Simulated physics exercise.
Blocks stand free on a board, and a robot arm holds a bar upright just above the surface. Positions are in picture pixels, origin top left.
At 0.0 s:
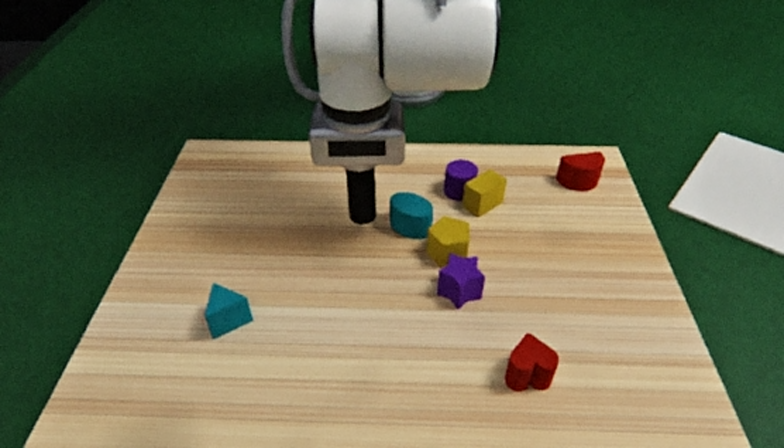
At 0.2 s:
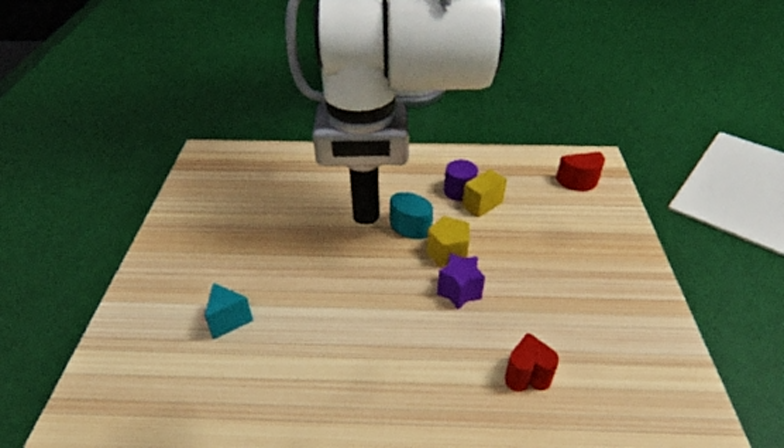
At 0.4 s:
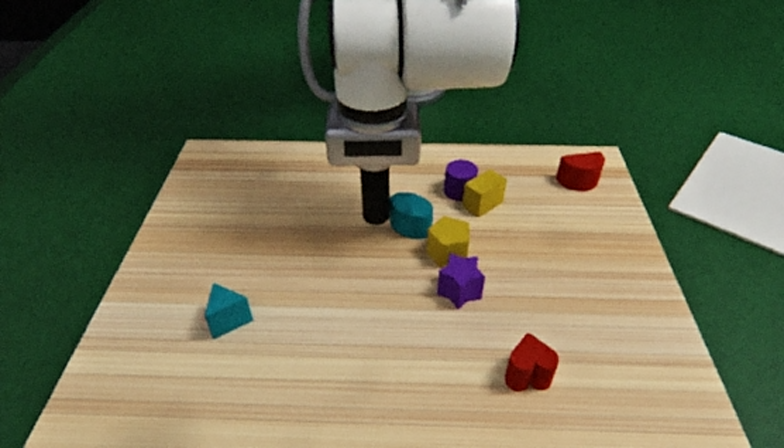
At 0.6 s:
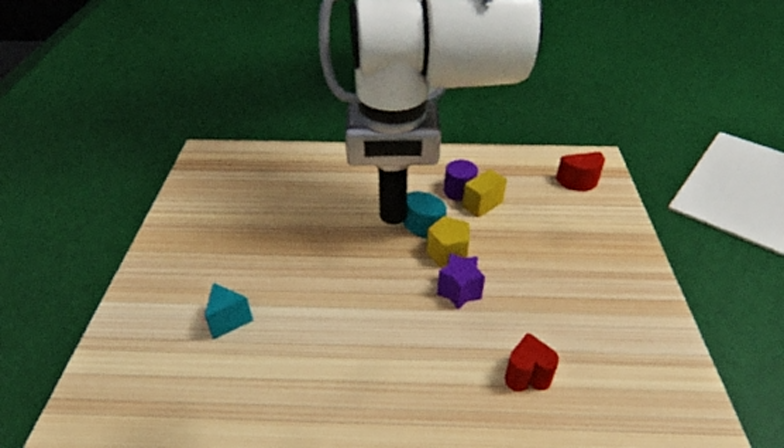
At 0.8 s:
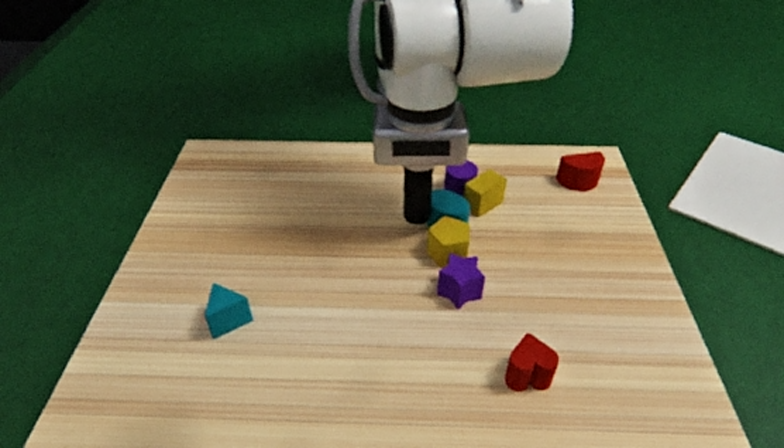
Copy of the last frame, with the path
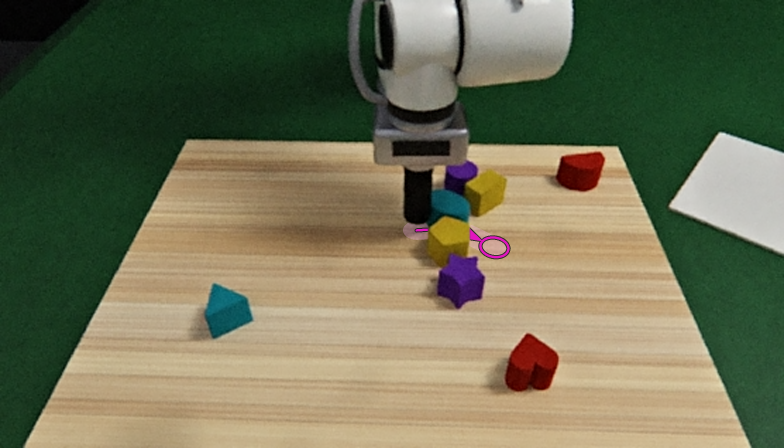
The robot arm moved its black bar right across the wooden board and pushed the turquoise block a short way toward the purple and yellow blocks, while the other blocks stayed where they were.
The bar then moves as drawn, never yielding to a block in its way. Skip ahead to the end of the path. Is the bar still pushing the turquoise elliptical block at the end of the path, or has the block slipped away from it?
Slipped loose.
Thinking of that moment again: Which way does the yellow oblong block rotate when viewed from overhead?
Looking down, it rotates anti-clockwise.
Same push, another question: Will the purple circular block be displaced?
Short answer: No.
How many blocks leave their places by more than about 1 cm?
2 blocks.
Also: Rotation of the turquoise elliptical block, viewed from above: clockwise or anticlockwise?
Viewed from the top, it goes anticlockwise.
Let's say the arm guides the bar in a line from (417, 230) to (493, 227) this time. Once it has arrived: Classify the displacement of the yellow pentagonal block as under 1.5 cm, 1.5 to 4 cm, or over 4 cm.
Net shift: Below 1.5 cm.
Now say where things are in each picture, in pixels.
In the first picture, bar's lower end at (363, 216); turquoise elliptical block at (411, 203); yellow pentagonal block at (451, 230); purple circular block at (462, 168); yellow oblong block at (486, 181).
In the second picture, bar at (366, 216); blocks still.
In the third picture, bar at (376, 216); blocks still.
In the fourth picture, bar at (393, 216); turquoise elliptical block at (425, 202).
In the fifth picture, bar at (417, 216); turquoise elliptical block at (448, 201); yellow pentagonal block at (451, 230); purple circular block at (462, 168); yellow oblong block at (486, 181).
Drawn move, from (417, 230) over (444, 229) and (470, 235) to (494, 247).
The first path, step by step. Halfway along, bar at (460, 216); turquoise elliptical block at (490, 200); yellow oblong block at (497, 178), turned 35° anticlockwise.
At the end, bar at (497, 233); turquoise elliptical block at (501, 200), turned 20° anticlockwise; yellow pentagonal block still; purple circular block still; yellow oblong block at (498, 177), turned 40° anticlockwise.
